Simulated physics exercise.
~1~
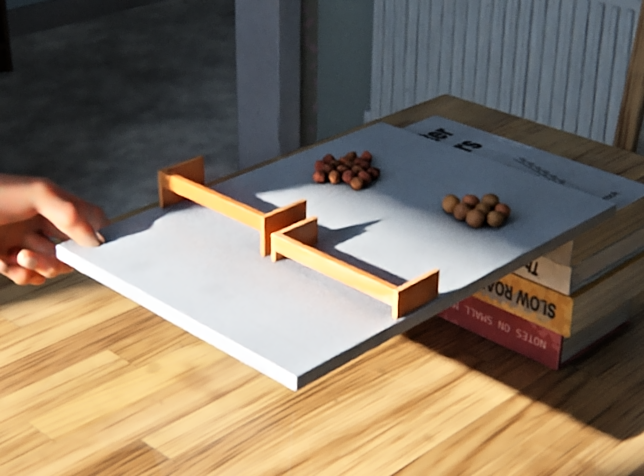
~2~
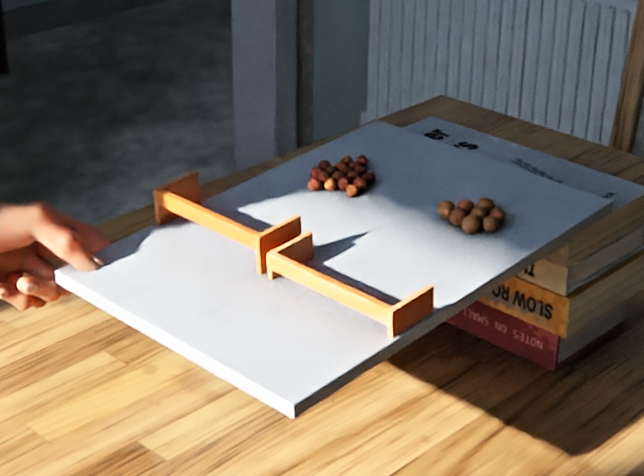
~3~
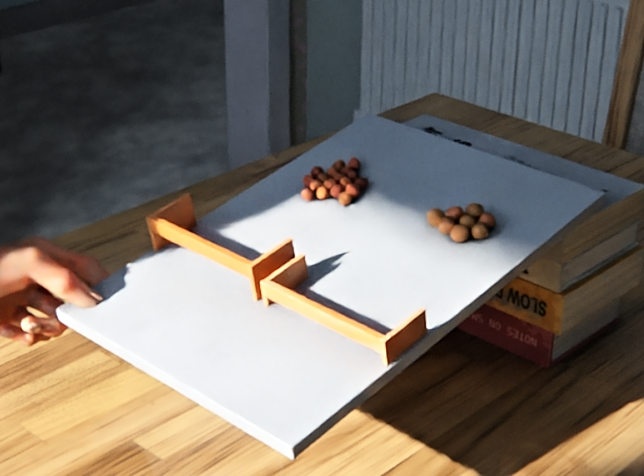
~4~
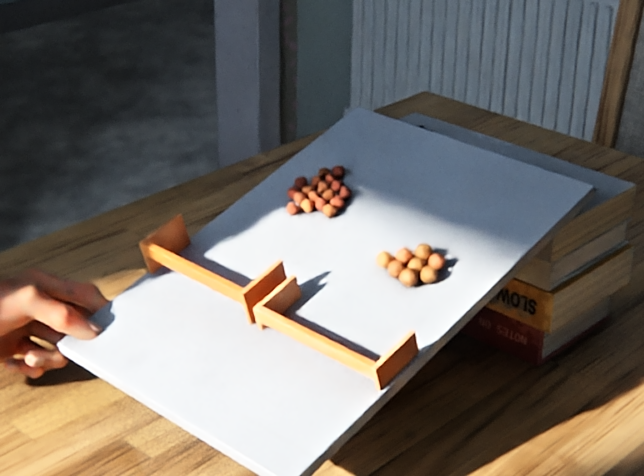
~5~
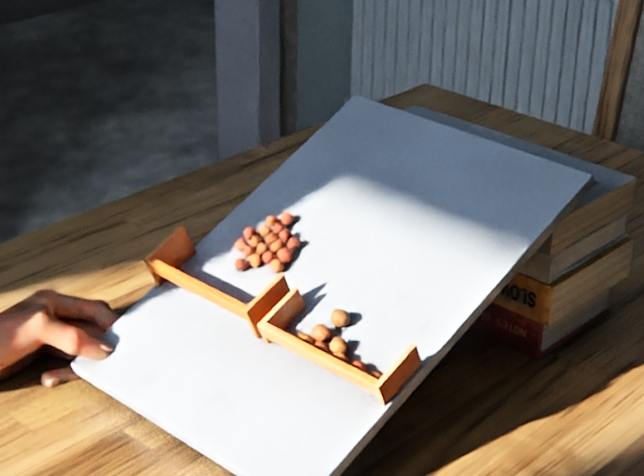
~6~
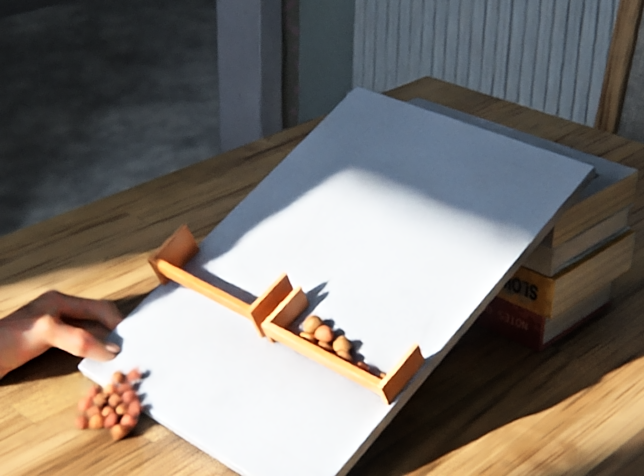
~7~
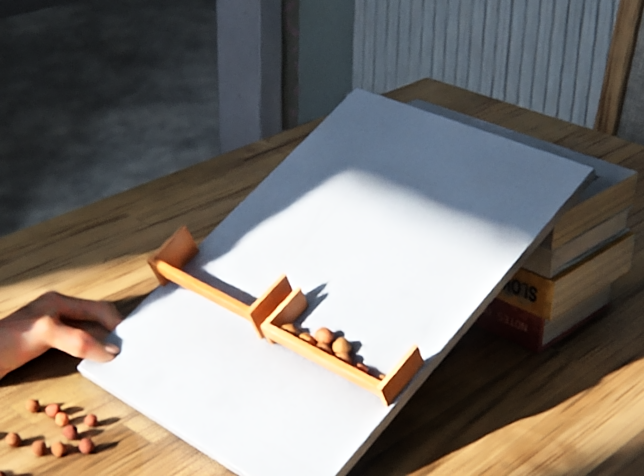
The clip shows a hand tilting a white board propped on books until two clusters of small brown balls slide down it. The right cluster gathers behind one orange bar, while the left cluster passes the other bar, leaves the board and scatters on the wooden table.
